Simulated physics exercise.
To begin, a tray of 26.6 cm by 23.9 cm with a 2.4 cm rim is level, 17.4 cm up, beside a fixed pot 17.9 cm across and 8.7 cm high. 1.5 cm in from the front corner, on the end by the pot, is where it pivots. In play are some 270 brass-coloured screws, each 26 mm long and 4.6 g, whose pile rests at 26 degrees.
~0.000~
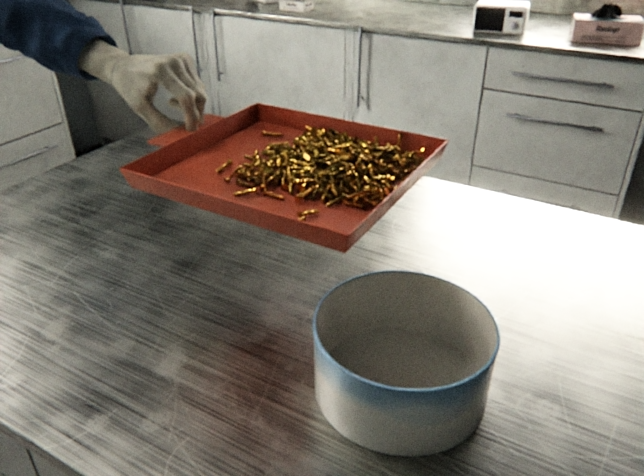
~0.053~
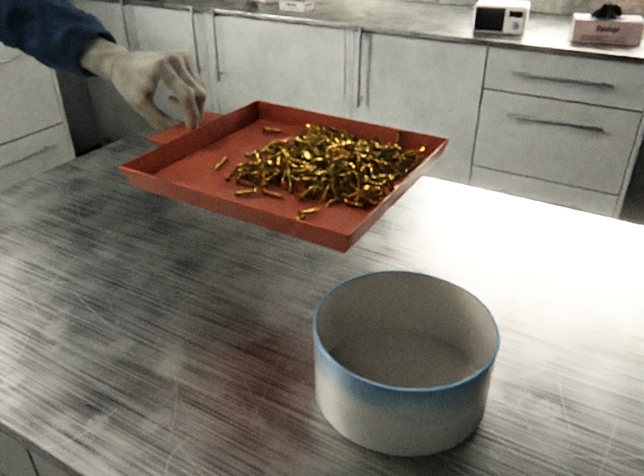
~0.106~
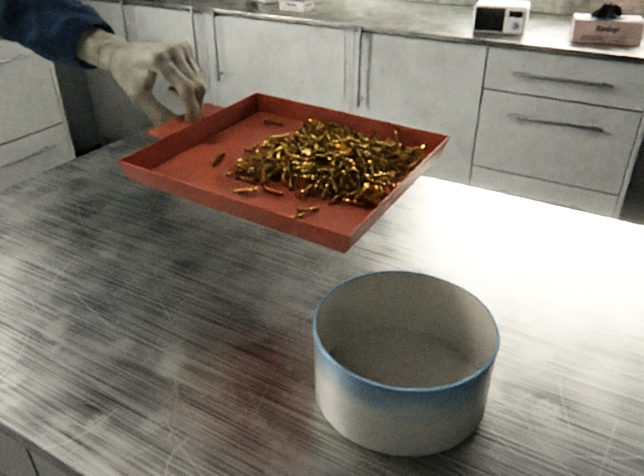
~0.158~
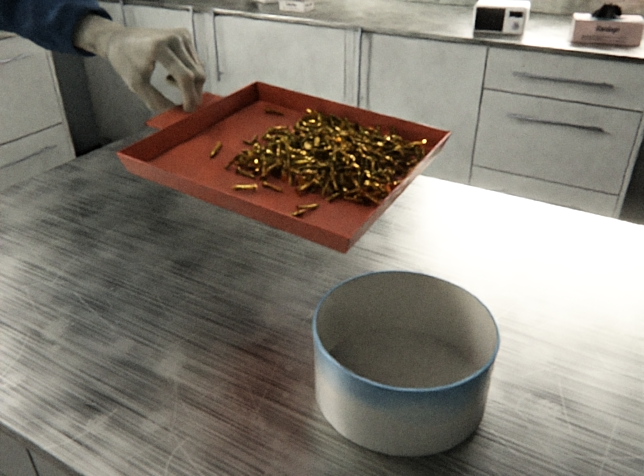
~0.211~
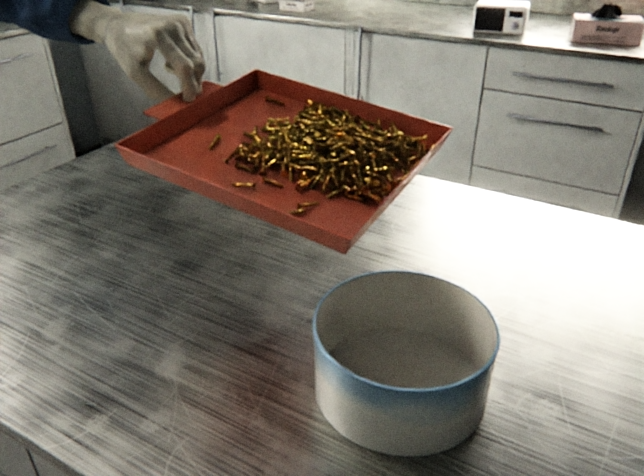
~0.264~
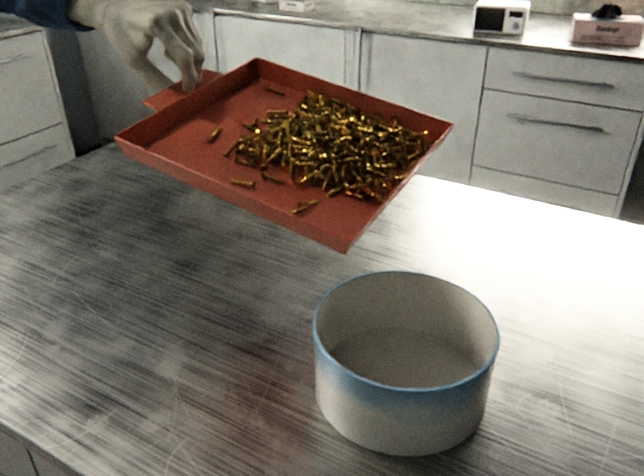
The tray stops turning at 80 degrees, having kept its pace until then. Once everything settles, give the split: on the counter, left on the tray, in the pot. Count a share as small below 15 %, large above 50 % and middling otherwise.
Counter: Small. Tray: Small. Pot: Large.
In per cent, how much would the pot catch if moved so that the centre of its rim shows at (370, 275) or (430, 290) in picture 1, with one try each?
First try around 5 %, second around 25 %.
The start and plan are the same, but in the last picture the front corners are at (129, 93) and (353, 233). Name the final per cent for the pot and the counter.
Pot 35, counter 60.
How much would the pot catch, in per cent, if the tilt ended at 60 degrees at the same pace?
Pot share: About 10 per cent.
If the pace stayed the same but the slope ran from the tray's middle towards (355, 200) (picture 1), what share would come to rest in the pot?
That would be close to 65 per cent.
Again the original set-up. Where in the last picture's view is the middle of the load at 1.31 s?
At that moment the load's centre is around (383, 176).
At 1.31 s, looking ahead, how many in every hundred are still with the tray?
Estimate: About 95 percent.
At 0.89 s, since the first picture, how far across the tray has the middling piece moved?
Displacement on the tray: About 7 cm.
After 0.89 s, tilt 43 degrees; the tray holds 100 %, the pot 0 %.
After 1.31 s, tilt 65 degrees; the tray holds 95 %, the pot 0 %.
Then, at 1.80 s, tilt 80 degrees; the tray holds 10 %, the pot 75 %.
In the end, at 2.6 s, counter 5 %, tray 5 %, pot 90 %.
